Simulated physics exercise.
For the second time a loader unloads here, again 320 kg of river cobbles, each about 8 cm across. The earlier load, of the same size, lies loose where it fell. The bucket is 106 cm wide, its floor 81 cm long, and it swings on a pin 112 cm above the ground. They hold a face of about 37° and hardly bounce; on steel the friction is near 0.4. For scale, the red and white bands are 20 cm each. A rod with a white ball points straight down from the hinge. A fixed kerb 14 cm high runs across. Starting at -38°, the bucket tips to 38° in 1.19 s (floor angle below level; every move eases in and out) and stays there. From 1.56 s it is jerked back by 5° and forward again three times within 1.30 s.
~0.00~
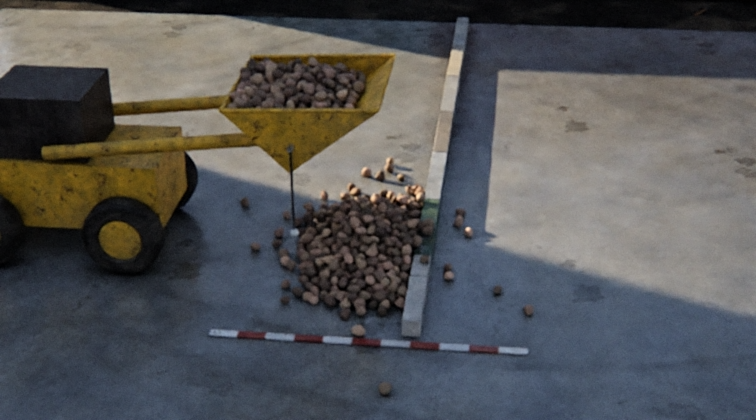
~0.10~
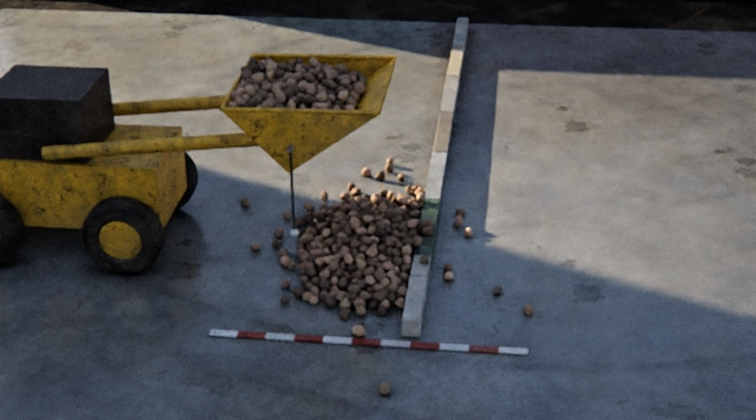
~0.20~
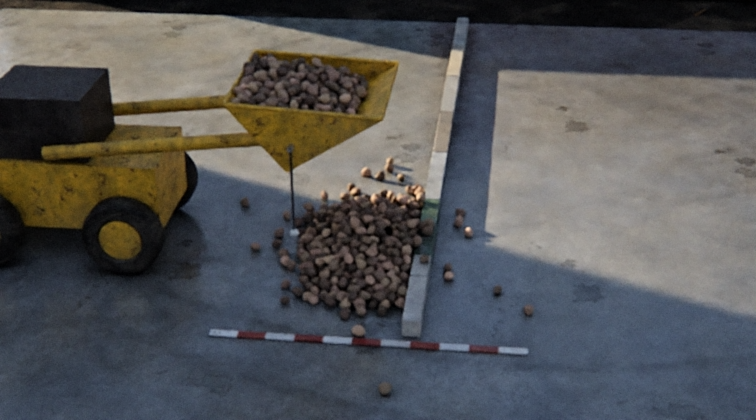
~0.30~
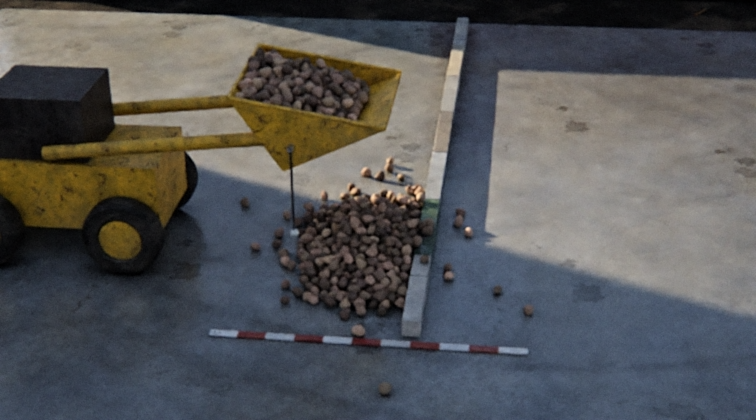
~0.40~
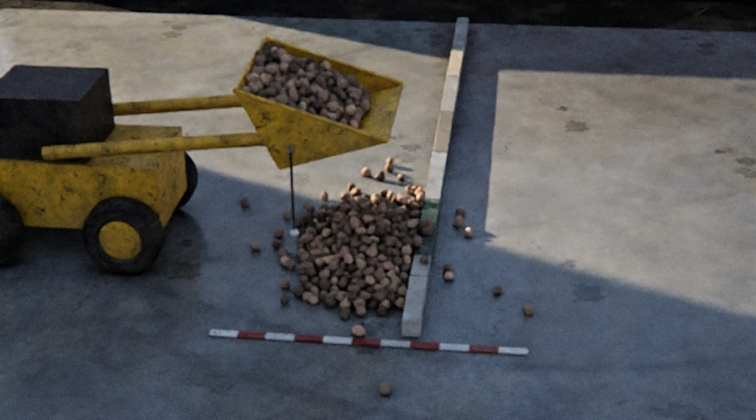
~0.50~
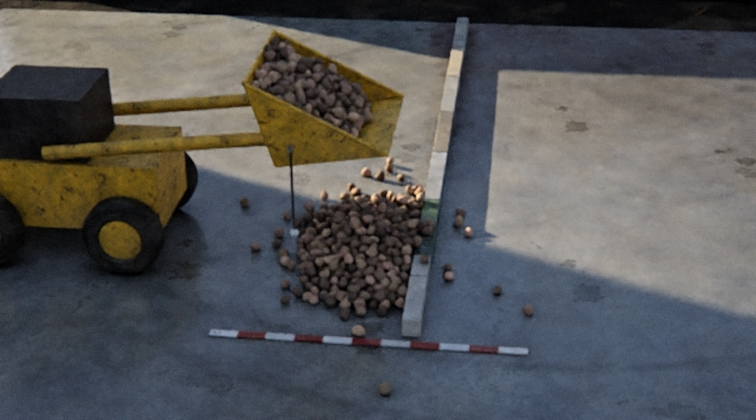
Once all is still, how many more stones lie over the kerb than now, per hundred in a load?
Close to 54 parts in a hundred.
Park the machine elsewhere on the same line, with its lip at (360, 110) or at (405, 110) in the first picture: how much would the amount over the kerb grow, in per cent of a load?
First some 30, then 85 per cent.
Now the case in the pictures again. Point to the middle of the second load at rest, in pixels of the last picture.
Their middle is at about (440, 242).
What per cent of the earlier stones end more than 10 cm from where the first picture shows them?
Roughly 5 per cent of them.
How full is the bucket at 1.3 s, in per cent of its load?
It holds some 50 per cent.
After 0.9 s the floor is at 26°; in per cent of one load, 100 in the bucket, 99 on this side of the kerb, 1 over the kerb; the foremost stones are at (466, 257).
After 1.3 s the floor is at 38°; in per cent of one load, 50 in the bucket, 148 on this side of the kerb, 3 over the kerb; the foremost stones are at (471, 253).
After 3.3 s the floor is at 38°; in per cent of one load, 0 in the bucket, 145 on this side of the kerb, 56 over the kerb; the foremost stones are at (627, 253).
After 5.8 s the floor is at 38°; in per cent of one load, 0 in the bucket, 145 on this side of the kerb, 56 over the kerb; the foremost stones are at (627, 253). Net gain over the kerb, 54.
